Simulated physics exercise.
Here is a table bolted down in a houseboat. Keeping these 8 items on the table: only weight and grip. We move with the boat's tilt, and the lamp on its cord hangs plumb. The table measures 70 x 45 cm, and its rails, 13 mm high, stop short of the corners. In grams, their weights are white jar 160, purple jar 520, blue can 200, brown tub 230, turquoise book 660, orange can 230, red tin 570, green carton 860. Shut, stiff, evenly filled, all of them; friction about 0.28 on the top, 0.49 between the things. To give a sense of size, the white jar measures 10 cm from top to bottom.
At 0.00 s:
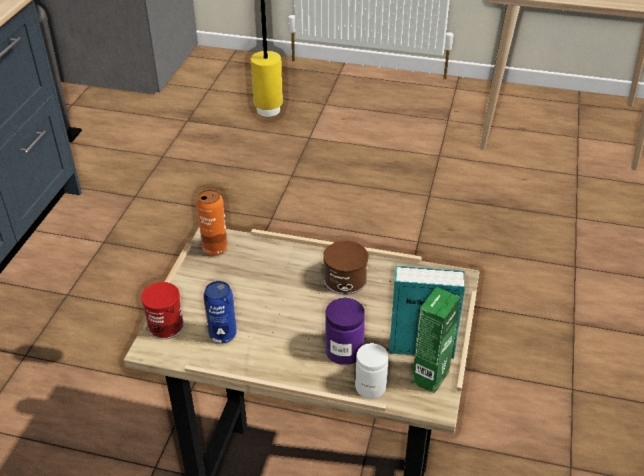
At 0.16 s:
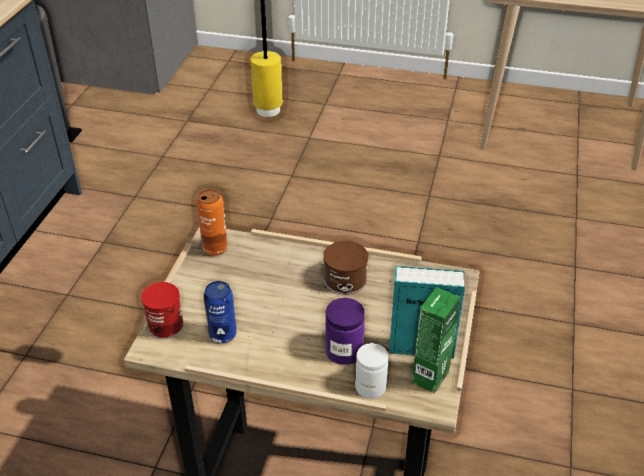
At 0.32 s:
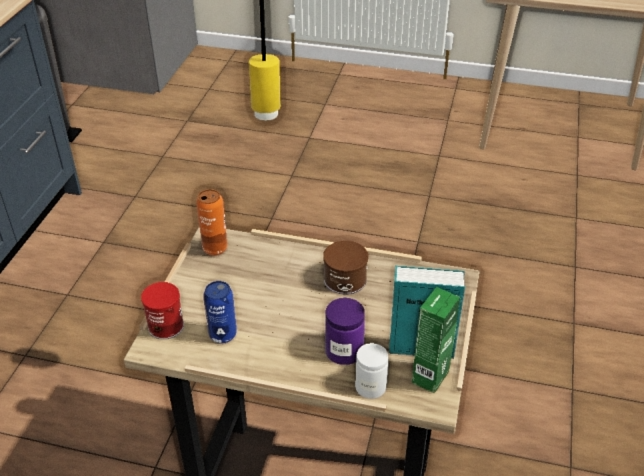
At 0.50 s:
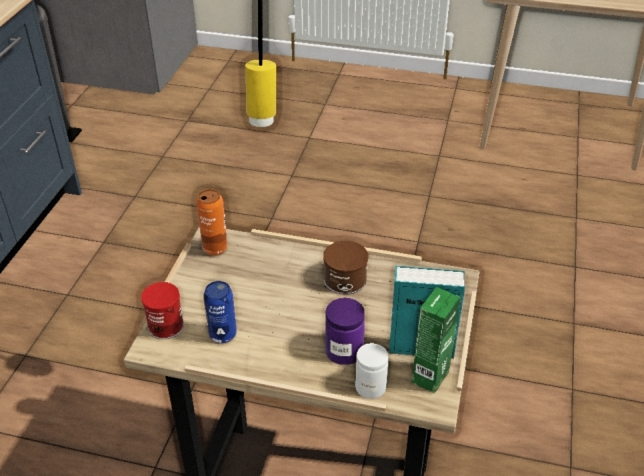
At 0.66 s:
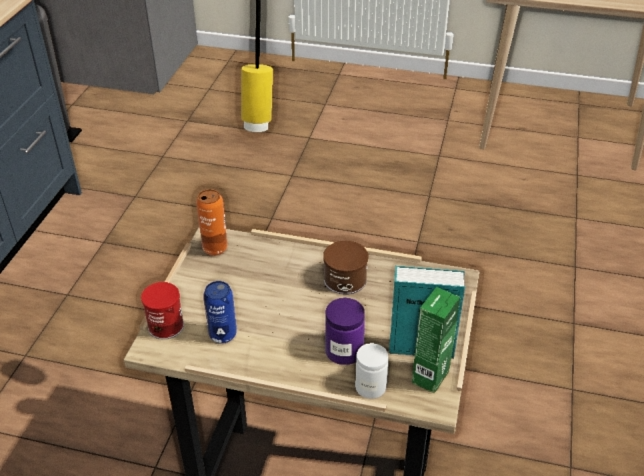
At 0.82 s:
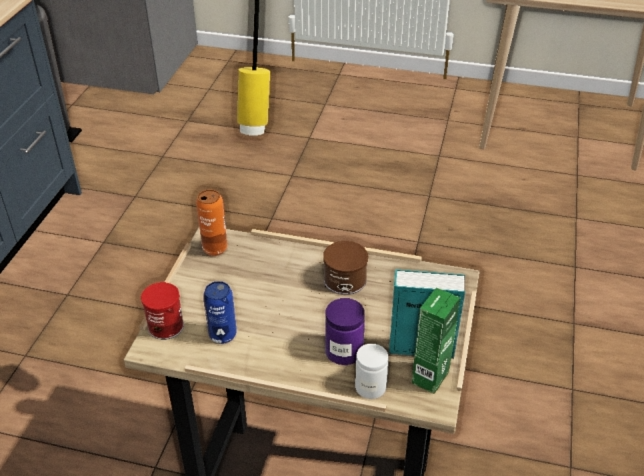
The table of household items stays put while the hanging yellow lamp swings slightly left.
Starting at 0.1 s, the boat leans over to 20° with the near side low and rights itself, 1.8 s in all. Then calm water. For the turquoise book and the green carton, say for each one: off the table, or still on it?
Turquoise book: Off, green carton: Off.
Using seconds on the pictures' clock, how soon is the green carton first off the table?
Around 1.2 seconds.
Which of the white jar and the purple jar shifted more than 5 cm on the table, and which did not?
First the white jar: It stays in position; then the purple jar: It departs its position.
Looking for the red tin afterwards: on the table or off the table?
Red tin: Goes out of bounds.
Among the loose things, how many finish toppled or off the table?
Total: 3.
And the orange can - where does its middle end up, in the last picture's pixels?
Roughly at (192, 261) in the last picture.
After 1.22 s, heel 17°, near side down; green carton now off the table; turquoise book tipped 41° from how it sat near (423, 348); orange can slid 6 cm.
After 1.52 s, heel 8°, near side down; turquoise book and red tin now off the table; orange can slid 13 cm; brown tub slid 13 cm.
After 1.82 s, boat level; orange can slid 14 cm; brown tub slid 14 cm; purple jar slid 9 cm.
At rest (2.4 s), off the table, turquoise book, red tin and green carton; not toppled but over 5 cm from the start, purple jar, blue can, brown tub and orange can; the last one in place, give or take 5 cm.
